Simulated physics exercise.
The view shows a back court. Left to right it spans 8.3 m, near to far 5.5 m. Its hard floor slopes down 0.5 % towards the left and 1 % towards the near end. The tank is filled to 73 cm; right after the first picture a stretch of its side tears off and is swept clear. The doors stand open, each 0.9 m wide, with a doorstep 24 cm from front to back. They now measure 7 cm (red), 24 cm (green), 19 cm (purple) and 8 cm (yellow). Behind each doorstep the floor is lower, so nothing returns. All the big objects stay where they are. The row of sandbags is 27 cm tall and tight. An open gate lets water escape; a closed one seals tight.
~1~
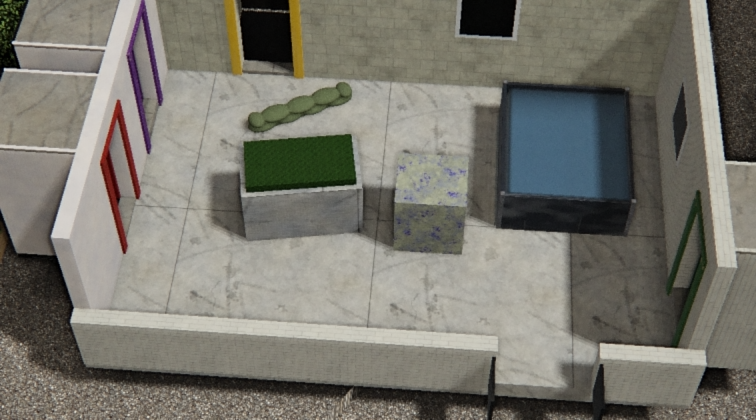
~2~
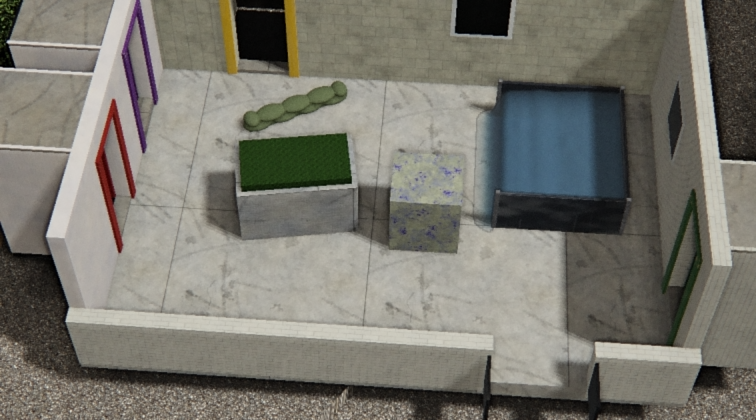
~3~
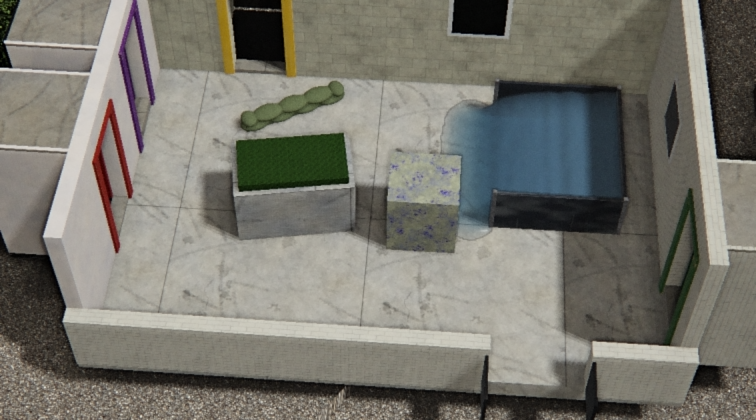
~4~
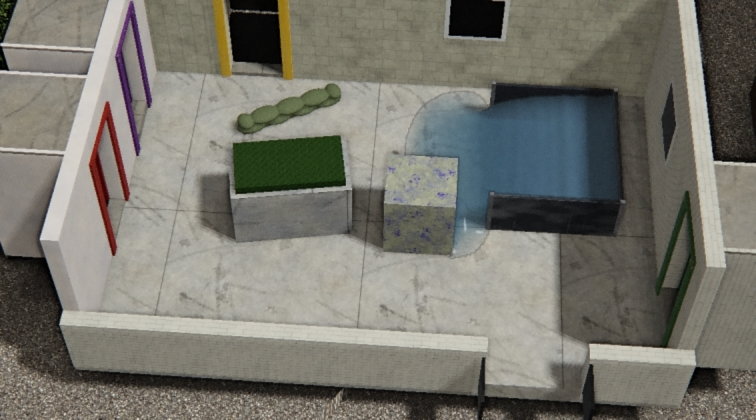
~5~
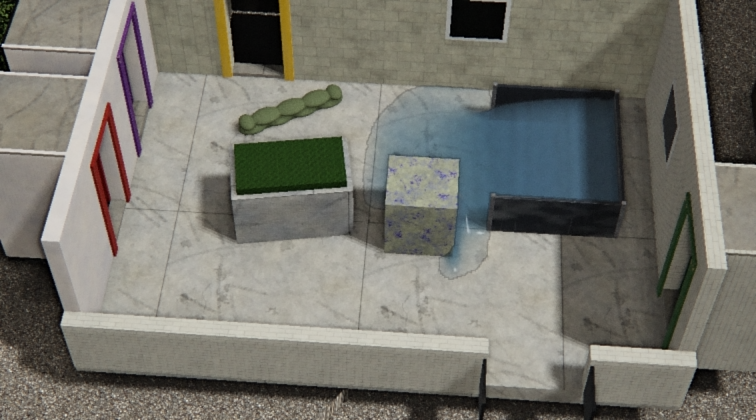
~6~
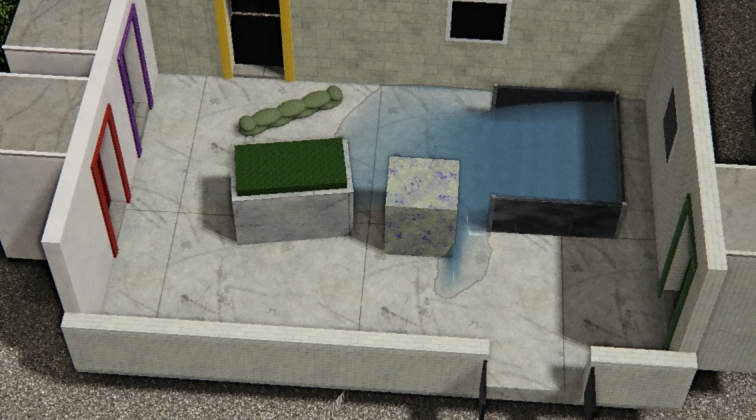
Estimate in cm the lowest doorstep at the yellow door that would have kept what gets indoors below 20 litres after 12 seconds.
Some 7 cm above the ground.
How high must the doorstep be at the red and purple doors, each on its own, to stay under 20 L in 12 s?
Roughly 19 cm at red and 18 cm at purple.
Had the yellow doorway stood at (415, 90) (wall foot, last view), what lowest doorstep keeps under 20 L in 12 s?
Roughly 12.5 cm.
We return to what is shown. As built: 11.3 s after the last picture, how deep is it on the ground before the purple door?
Roughly 6.5 cm deep.
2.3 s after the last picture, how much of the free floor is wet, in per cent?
About 70 per cent.
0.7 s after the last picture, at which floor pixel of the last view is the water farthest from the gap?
Around (176, 142).
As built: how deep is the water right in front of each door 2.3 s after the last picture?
Depths in cm: Red 19, green 0, purple 26, yellow 4.
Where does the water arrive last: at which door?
The green one.
Then, 0.7 s after the last picture water covers 35 % of the floor, deepest (48 cm) near (358, 187); 3 cm at the yellow door, 0 litres in over its 8 cm doorstep.
Then, 2.3 s after the last picture water covers 70 % of the floor, deepest (30 cm) near (256, 190); 4 cm at the yellow door, 0 litres in over its 8 cm doorstep.
Then, 11.3 s after the last picture water covers 95 % of the floor, deepest (13 cm) near (94, 347); 5 cm at the yellow door, 12 litres in over its 8 cm doorstep.
At the yellow door as built, the water peaked near 13 cm, 5.1 s after the last picture.
With a doorstep of 6 cm, 30 litres would have come in within the 12 s; with 8 cm, 12 litres. So under 20 litres takes about 7 cm.
